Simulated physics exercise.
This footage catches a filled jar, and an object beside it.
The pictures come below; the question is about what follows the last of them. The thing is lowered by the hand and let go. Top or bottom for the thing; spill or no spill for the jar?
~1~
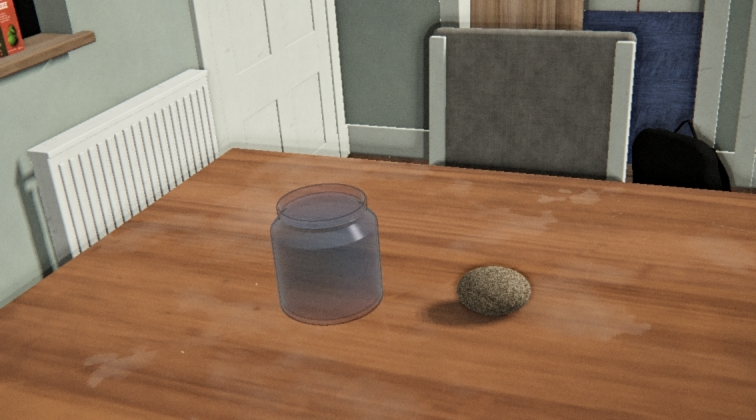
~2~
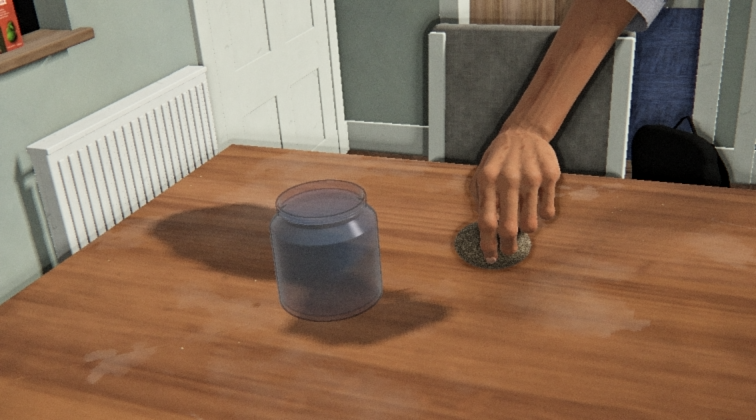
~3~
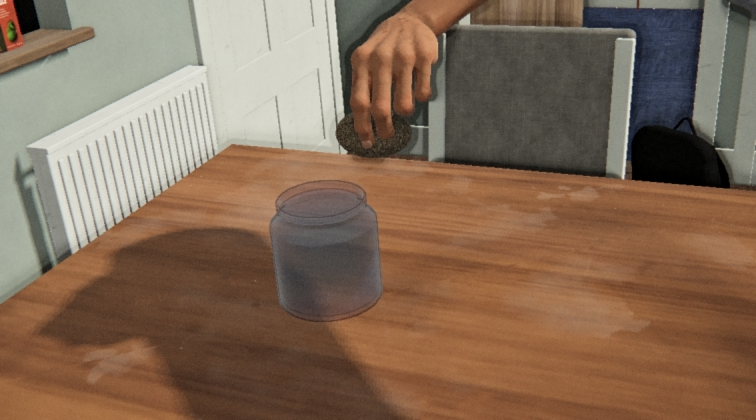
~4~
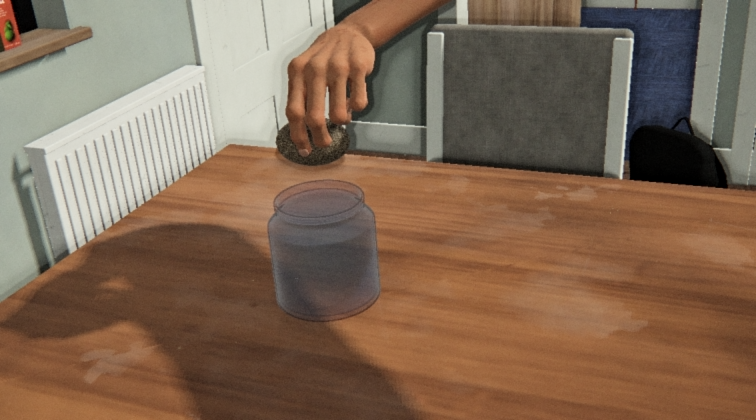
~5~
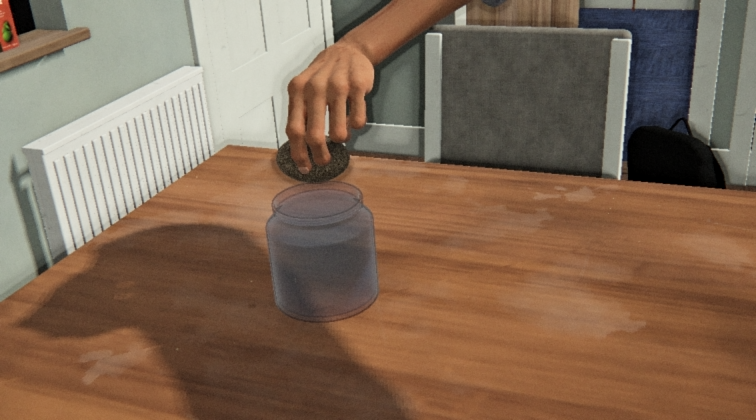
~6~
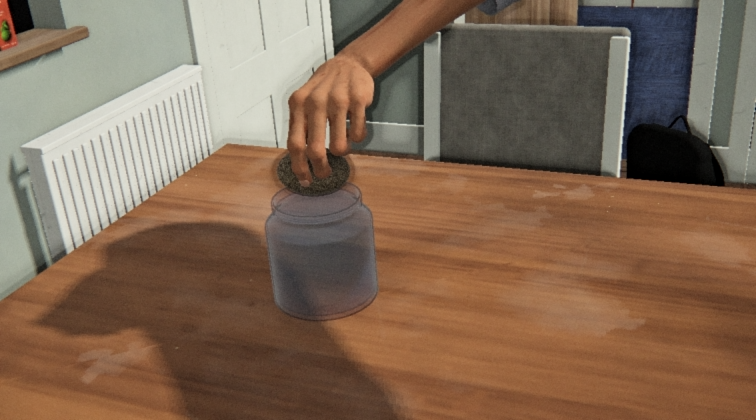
Let go in the water, it does not stay up, and the jar spills liquid.
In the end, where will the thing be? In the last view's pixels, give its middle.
I'd say somewhere about (324, 269).
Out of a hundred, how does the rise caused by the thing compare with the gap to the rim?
170 %.
Soon after, the stone enters the water; the jar is full to the brim.
Later, the stone goes on down; the jar is full to the brim; some has gone over the rim.
In the end, the stone lies on the bottom; the jar is full to the brim; some has gone over the rim.
